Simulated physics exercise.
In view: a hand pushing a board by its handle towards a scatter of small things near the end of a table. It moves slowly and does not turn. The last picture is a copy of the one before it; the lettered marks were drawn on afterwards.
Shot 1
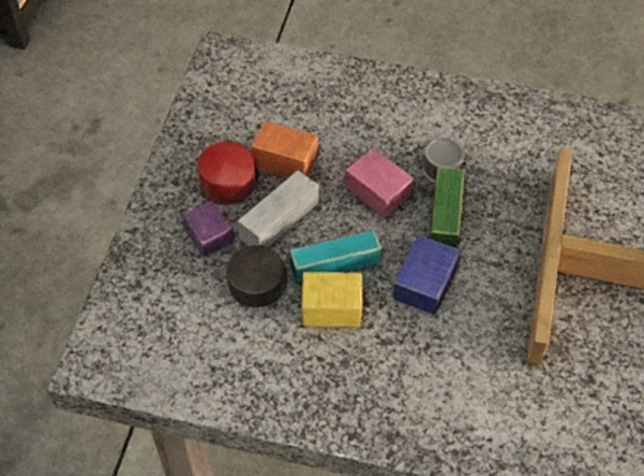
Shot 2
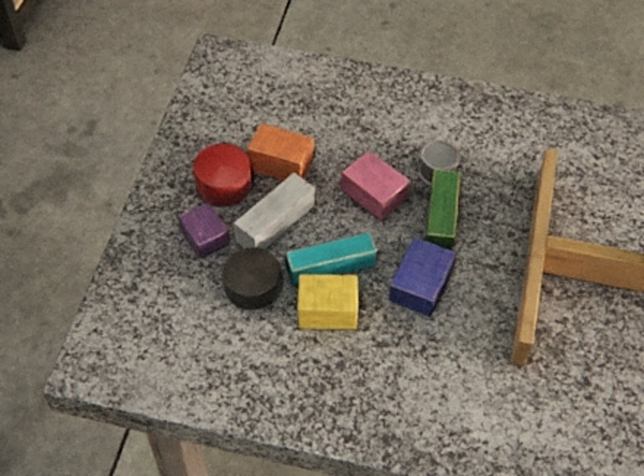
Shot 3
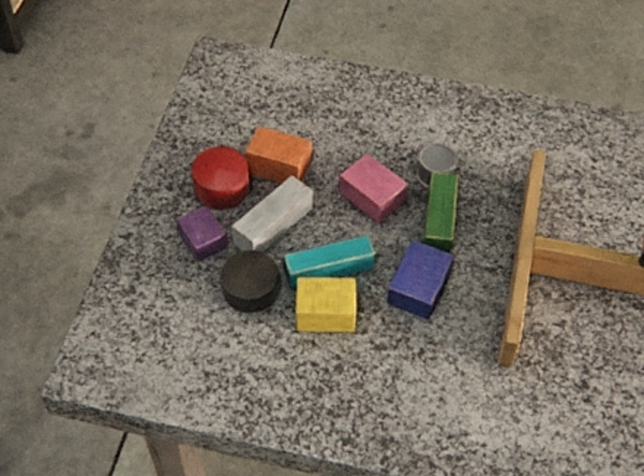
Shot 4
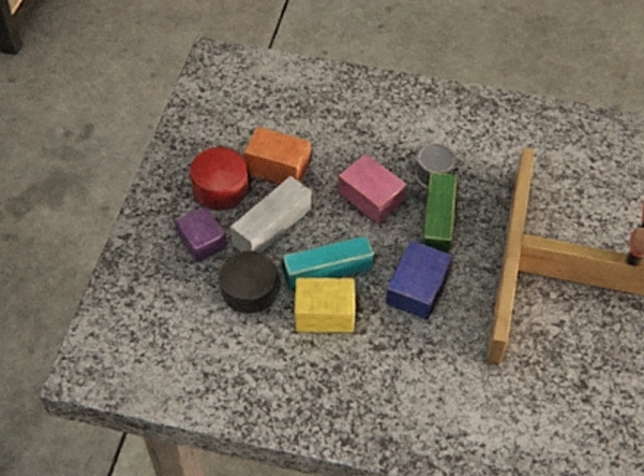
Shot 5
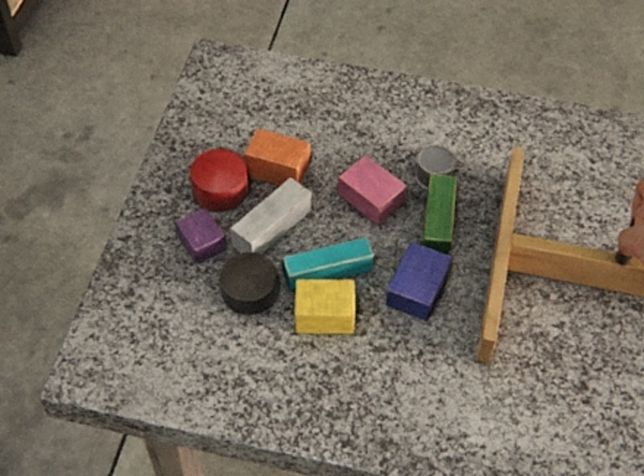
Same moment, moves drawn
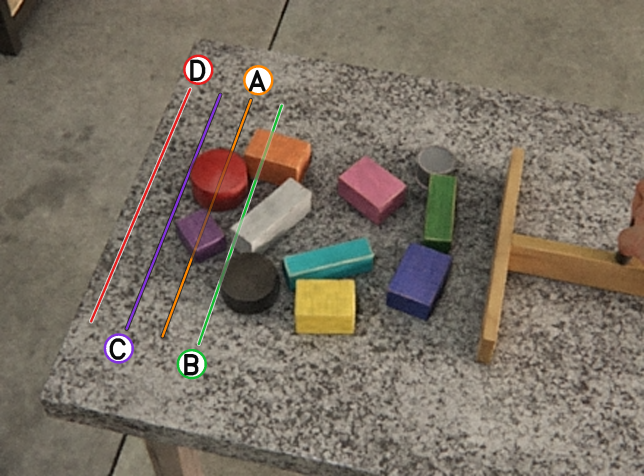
A wooden board on a handle slides slowly leftward without turning across the right side of a speckled grey stone-topped table, seen from above at an angle, and a hand gripping the handle comes into view at the right edge. Left of it lie red and black round pieces, a grey tin, and orange, pink, white, purple, turquoise, yellow, blue and green blocks. These stay put on the tabletop as the gap to the board narrows, while the view shifts very slightly.
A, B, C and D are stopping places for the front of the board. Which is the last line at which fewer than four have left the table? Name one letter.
A is the last line within the limit.
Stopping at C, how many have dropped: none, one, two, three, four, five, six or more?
By then, six or more.
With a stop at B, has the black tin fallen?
No.
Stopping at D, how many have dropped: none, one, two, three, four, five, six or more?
In all, six or more.
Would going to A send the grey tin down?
No.
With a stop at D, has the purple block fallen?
Yes.
On the copy, A at (211, 208); B at (244, 214); C at (178, 202); D at (145, 195).
On A. First, board (397, 217); yellow block (305, 310); grey tin (387, 159).
Then, board (293, 197); purple block (154, 224); red tin (179, 171).
Finally, board (213, 182); red tin over the edge; orange block over the edge; three fallen.
By contrast, B is within the limit but short; C drops seven; D drops ten.
